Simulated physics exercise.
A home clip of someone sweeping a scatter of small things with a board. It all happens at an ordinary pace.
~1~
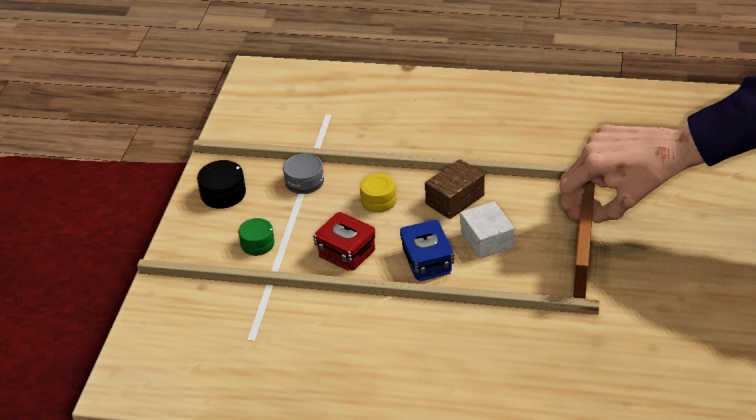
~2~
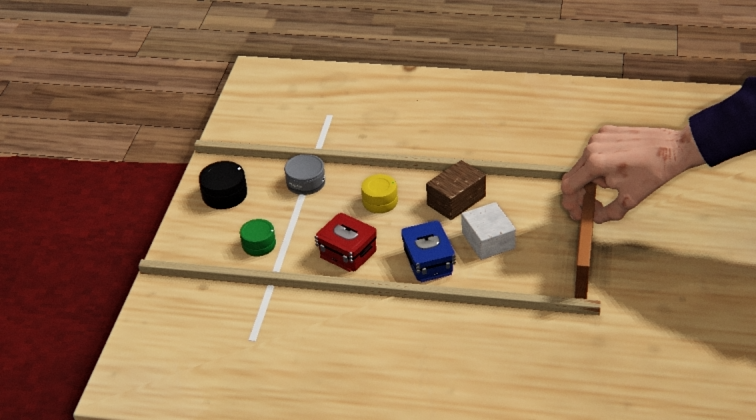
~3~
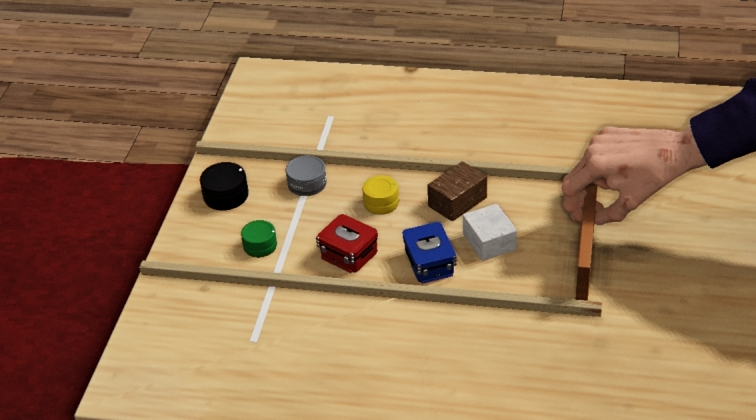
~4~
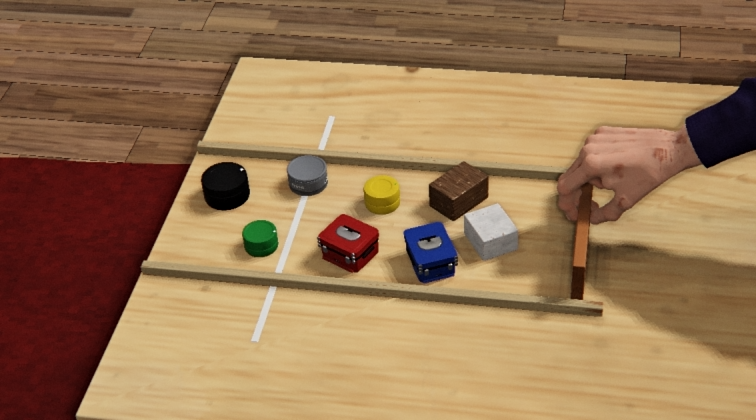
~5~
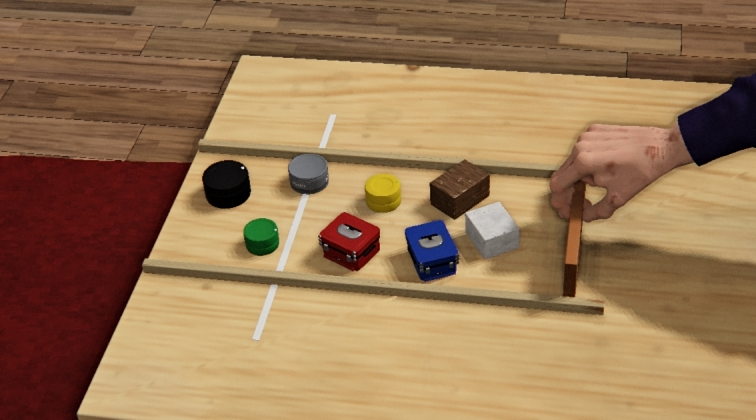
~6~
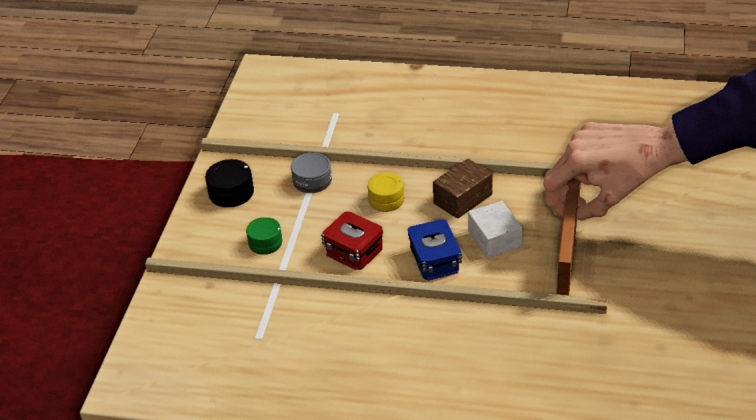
A pale wooden board lies on a plank floor beside a dark red rug, seen from above at an angle. Between two thin rails sit black, green and grey round pieces near a white tape line, then a yellow one, red and blue cases, and brown and white blocks. At right, a dark-sleeved hand holds an upright reddish-brown board and slides it slightly left, while the small things stay put and the view barely shifts.
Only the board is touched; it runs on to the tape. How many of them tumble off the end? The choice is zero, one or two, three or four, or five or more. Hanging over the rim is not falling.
In the end the number that fall off is zero.
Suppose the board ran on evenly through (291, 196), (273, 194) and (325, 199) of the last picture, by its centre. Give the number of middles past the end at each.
In that order 0, 1 and 0.
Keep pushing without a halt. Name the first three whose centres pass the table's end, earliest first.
The order is the green lid, then the black lid, then the red case.
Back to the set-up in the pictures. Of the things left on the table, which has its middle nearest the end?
Foremost is the green lid.
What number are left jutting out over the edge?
It comes to 0.
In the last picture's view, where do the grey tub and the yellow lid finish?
The grey tub at (263, 163), the yellow lid at (249, 200).
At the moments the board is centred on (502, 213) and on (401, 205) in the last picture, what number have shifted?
By then 1, and 5.
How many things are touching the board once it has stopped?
In contact: 3.
A little later, none off yet; black lid at rest near (230, 183); green lid at rest near (264, 236); grey tub at rest near (312, 173).
Next, none off yet; black lid at rest near (230, 183); green lid moving near (258, 234); grey tub at rest near (312, 173).
When it is over, the number that fall off is zero.
